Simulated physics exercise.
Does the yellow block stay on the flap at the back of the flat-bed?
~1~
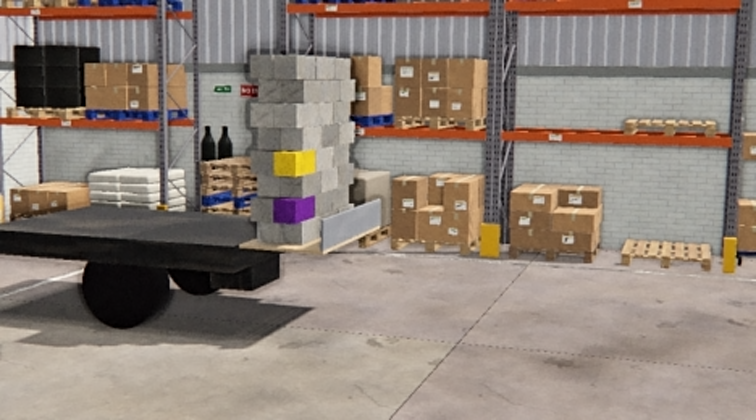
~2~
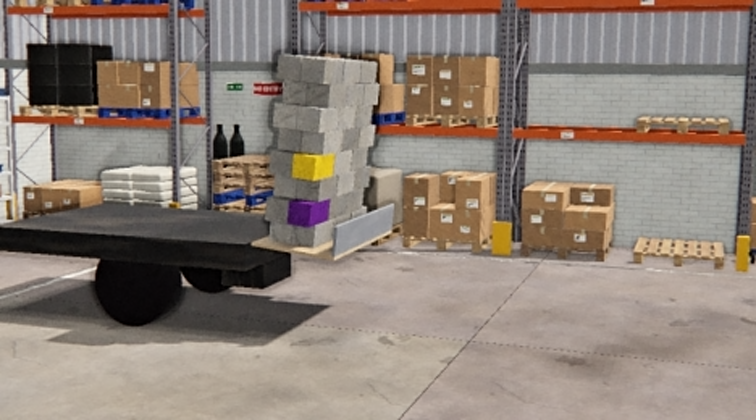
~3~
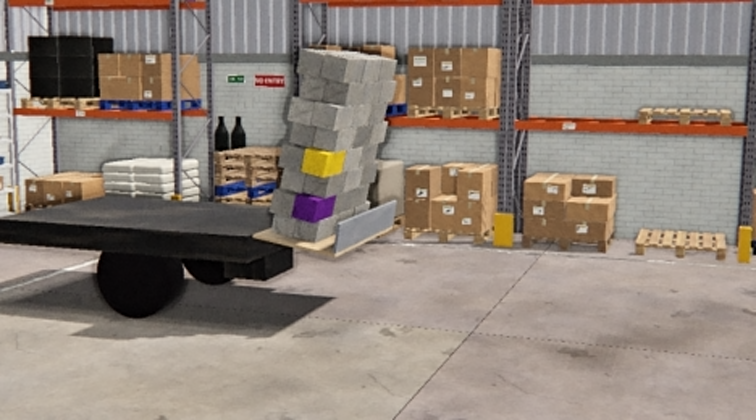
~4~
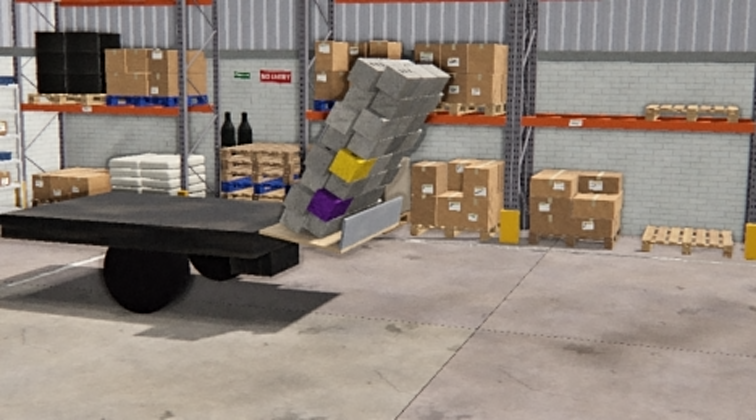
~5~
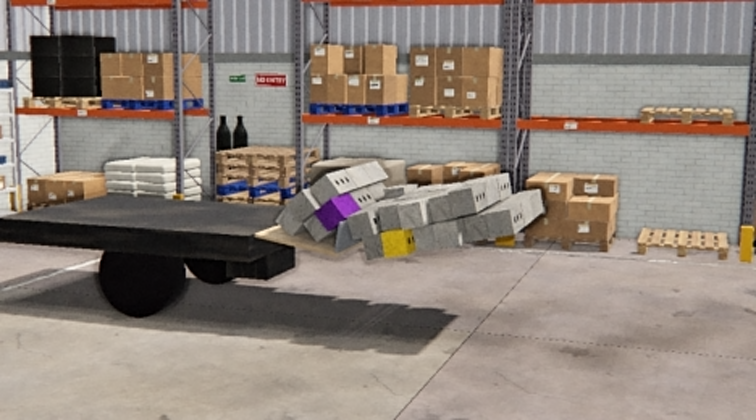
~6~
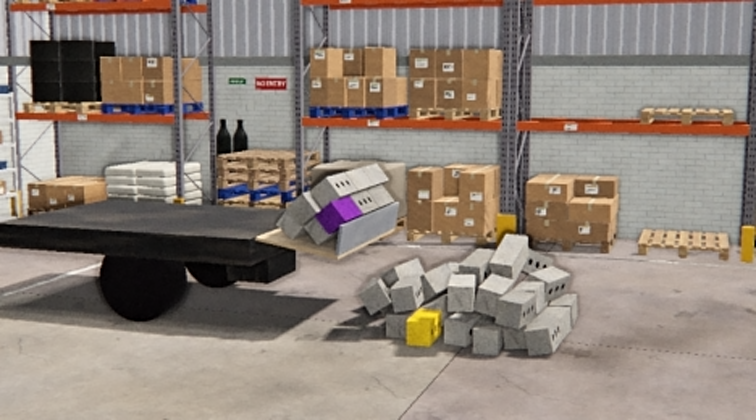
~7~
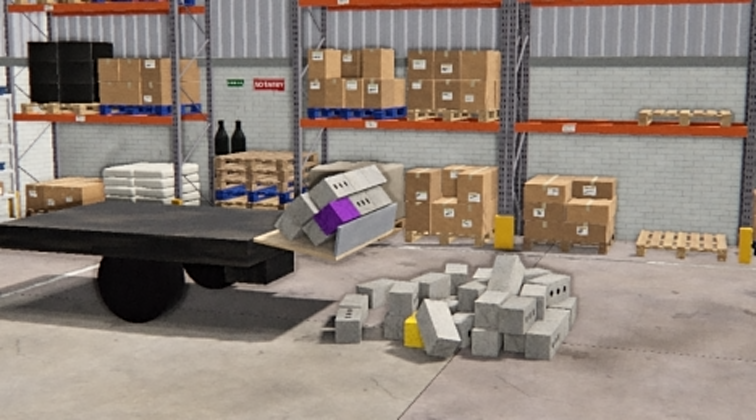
No, the yellow block goes over the outer edge with the toppling stack and ends up on the floor among the fallen grey blocks.
